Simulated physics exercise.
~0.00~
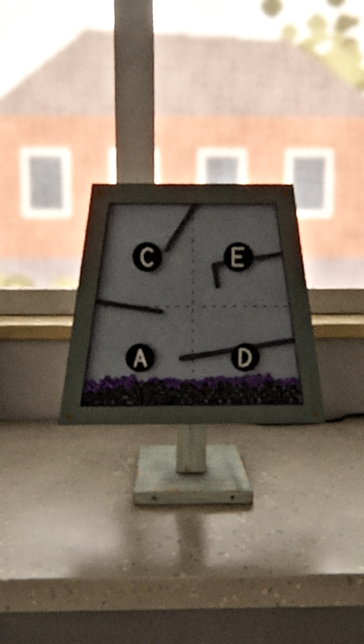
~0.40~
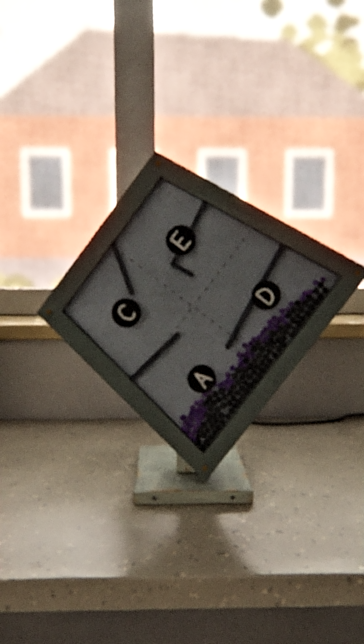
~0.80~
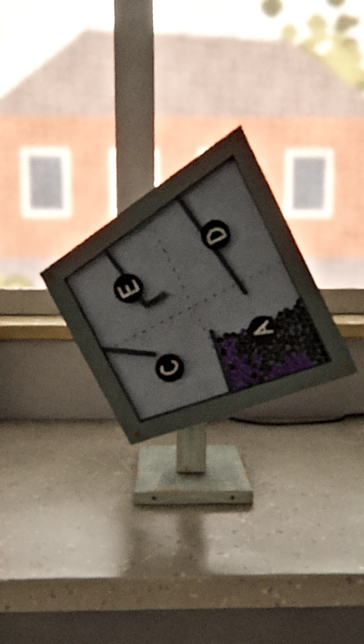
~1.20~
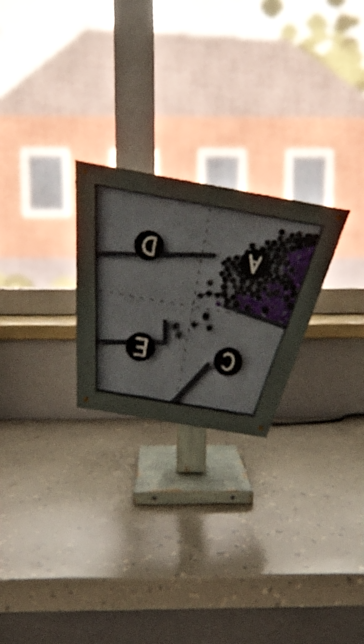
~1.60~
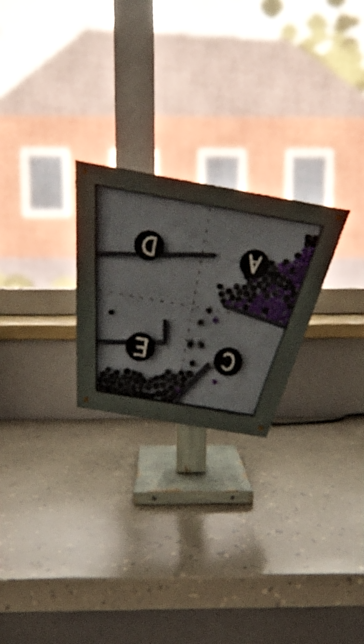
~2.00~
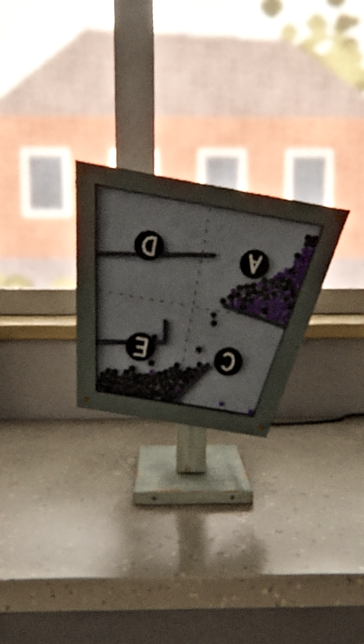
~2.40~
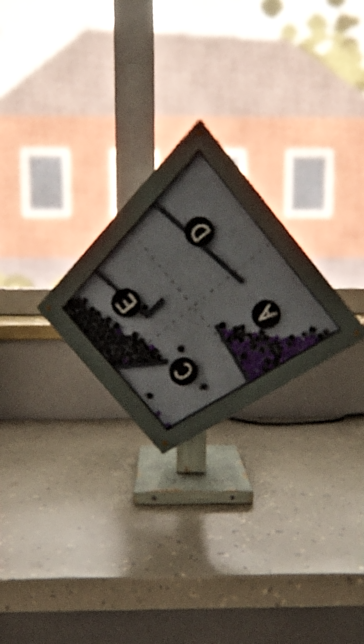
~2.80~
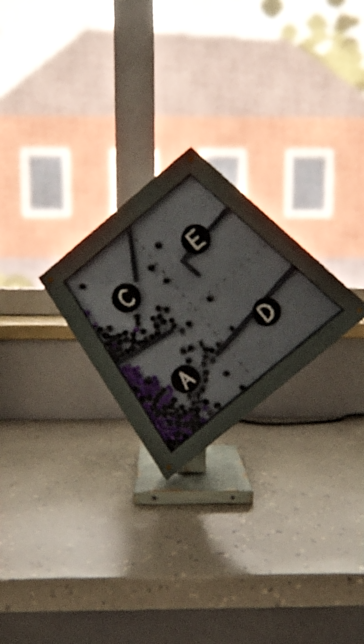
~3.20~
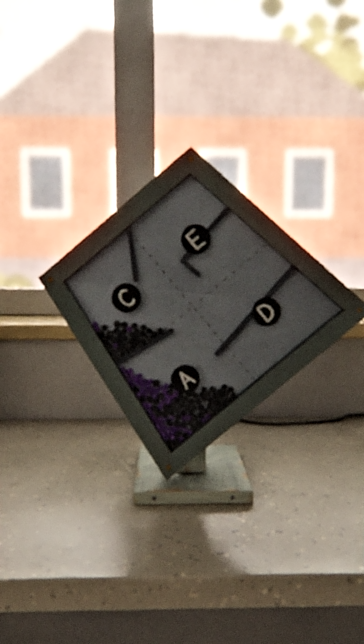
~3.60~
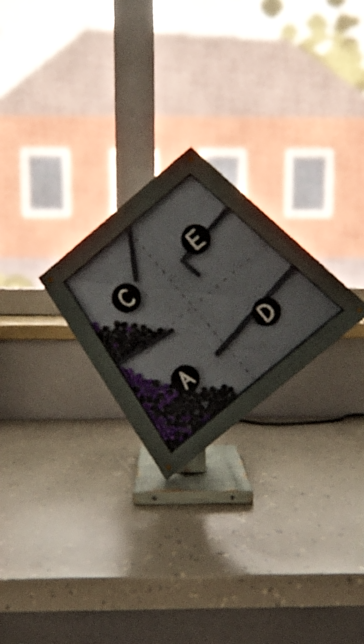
A flat, grey-green framed box with a clear front stands on a small pedestal on a speckled sill, seen straight on before a window with a blurred brick house beyond. Black discs lettered C, E, A and D mark its quarters, and small purple and black beads line the bottom. The box turns anticlockwise until nearly upside down, carrying the beads up beside A. It pauses while many black beads spill down below E. Then it swings back clockwise, beads scattering, and stops tilted, with most heaped around A, a smaller black pile under C, and D and E empty.
